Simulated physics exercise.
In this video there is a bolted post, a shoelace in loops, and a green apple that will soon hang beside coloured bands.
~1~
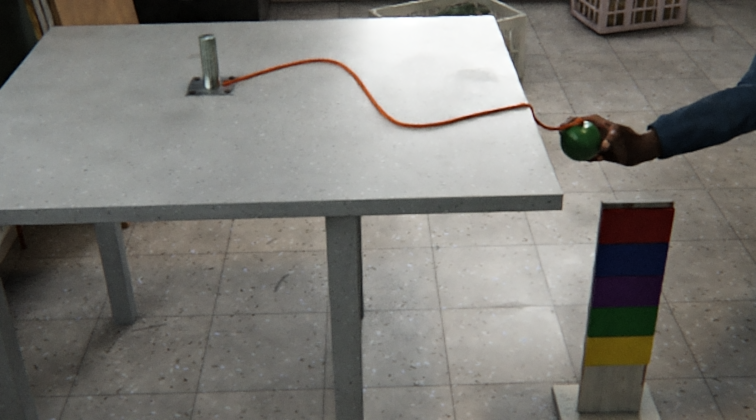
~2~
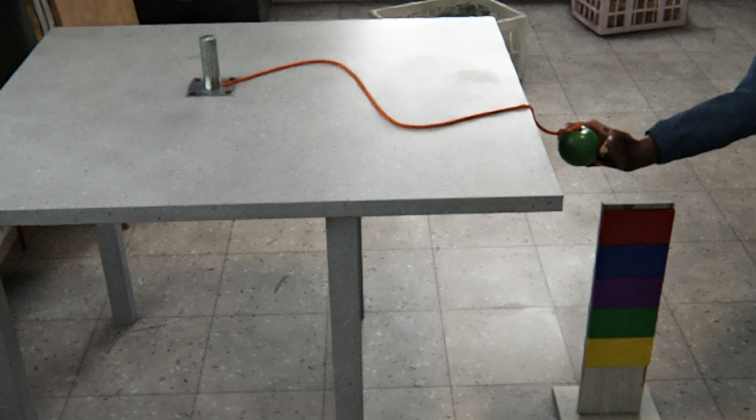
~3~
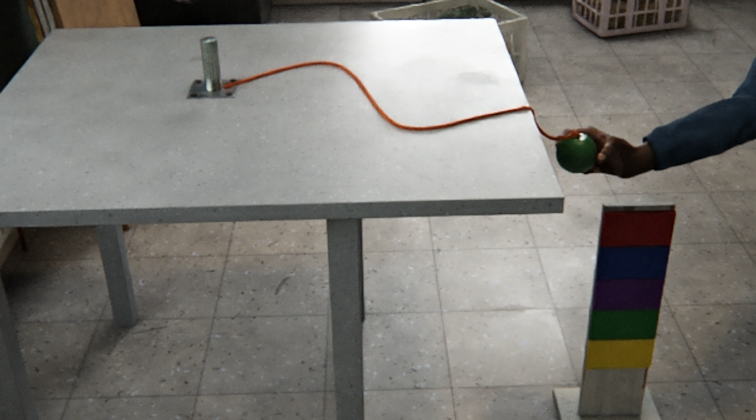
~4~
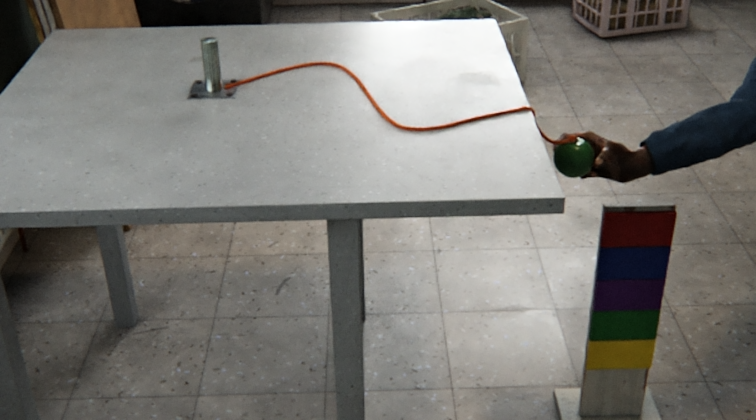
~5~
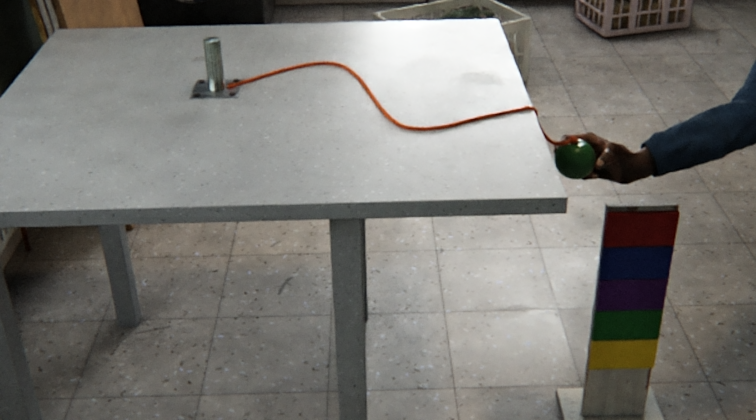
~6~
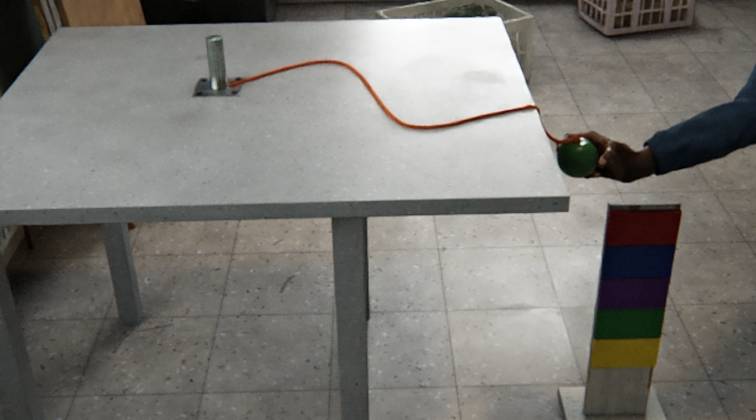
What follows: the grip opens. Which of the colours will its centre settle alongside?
It settles alongside purple.
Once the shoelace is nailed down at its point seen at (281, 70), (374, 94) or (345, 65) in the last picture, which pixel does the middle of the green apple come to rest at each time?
First near (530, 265), then near (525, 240), then near (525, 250).
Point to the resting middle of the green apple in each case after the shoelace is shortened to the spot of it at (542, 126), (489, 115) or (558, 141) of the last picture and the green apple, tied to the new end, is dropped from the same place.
Try 1: (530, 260); try 2: (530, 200); try 3: (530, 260).
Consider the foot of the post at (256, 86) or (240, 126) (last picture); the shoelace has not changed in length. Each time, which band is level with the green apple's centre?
In turn, green and then green.
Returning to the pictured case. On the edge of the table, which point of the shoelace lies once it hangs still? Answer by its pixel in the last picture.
The point sits close to (405, 125).
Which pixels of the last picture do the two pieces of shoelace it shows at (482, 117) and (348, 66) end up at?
In that view they sit near (527, 159) and near (373, 85).
Early on, apple near (548, 280); level with purple.
Midway, apple near (486, 262); level with purple.
Near the end, apple near (526, 280); level with purple.
Finally, apple near (519, 273); level with purple. Its middle rests at the purple band.
